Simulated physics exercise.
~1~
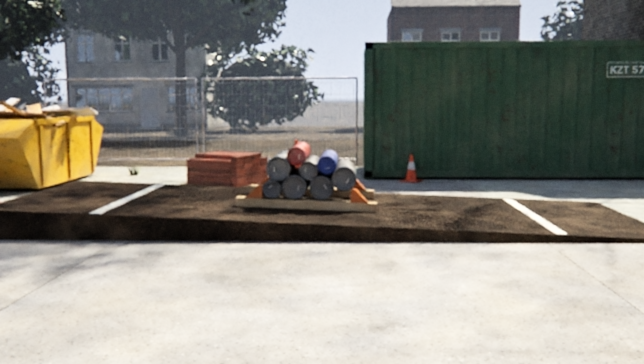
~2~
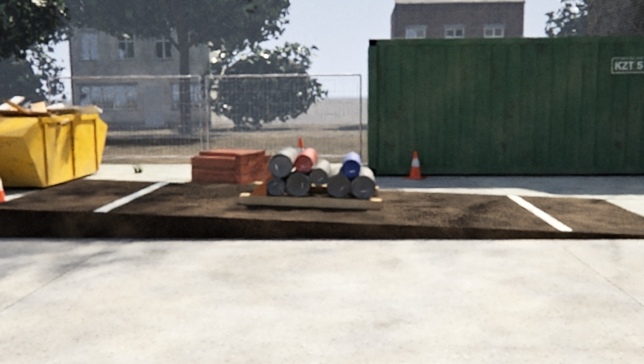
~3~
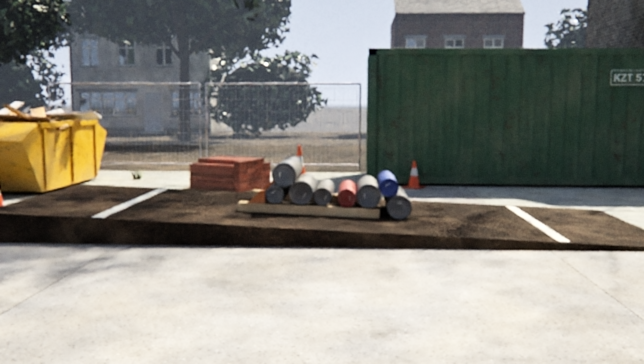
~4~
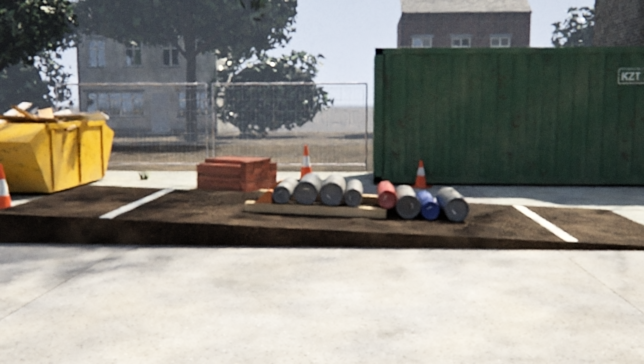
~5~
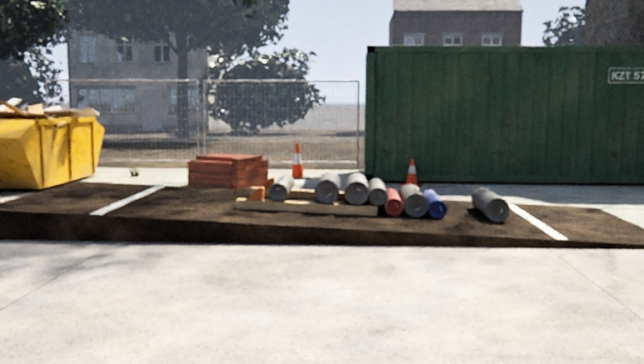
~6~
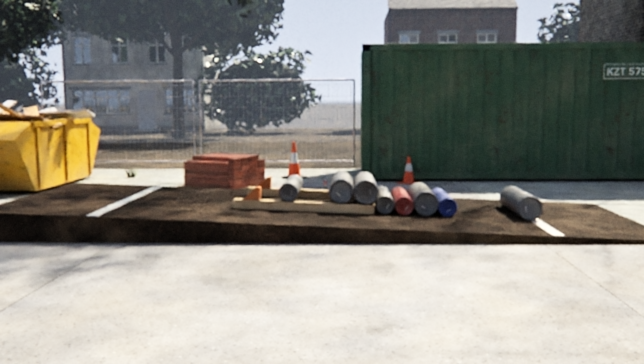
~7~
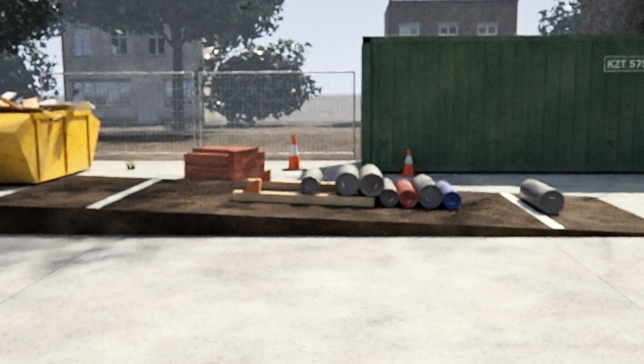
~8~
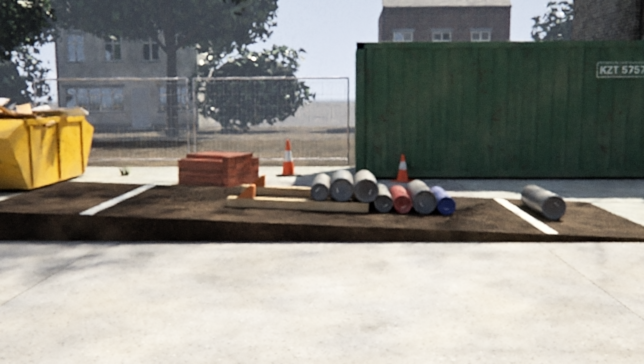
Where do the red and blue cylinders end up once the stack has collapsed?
Both the red and the blue cylinders come to rest on the soil pad, off the bearers and inside the white lines.
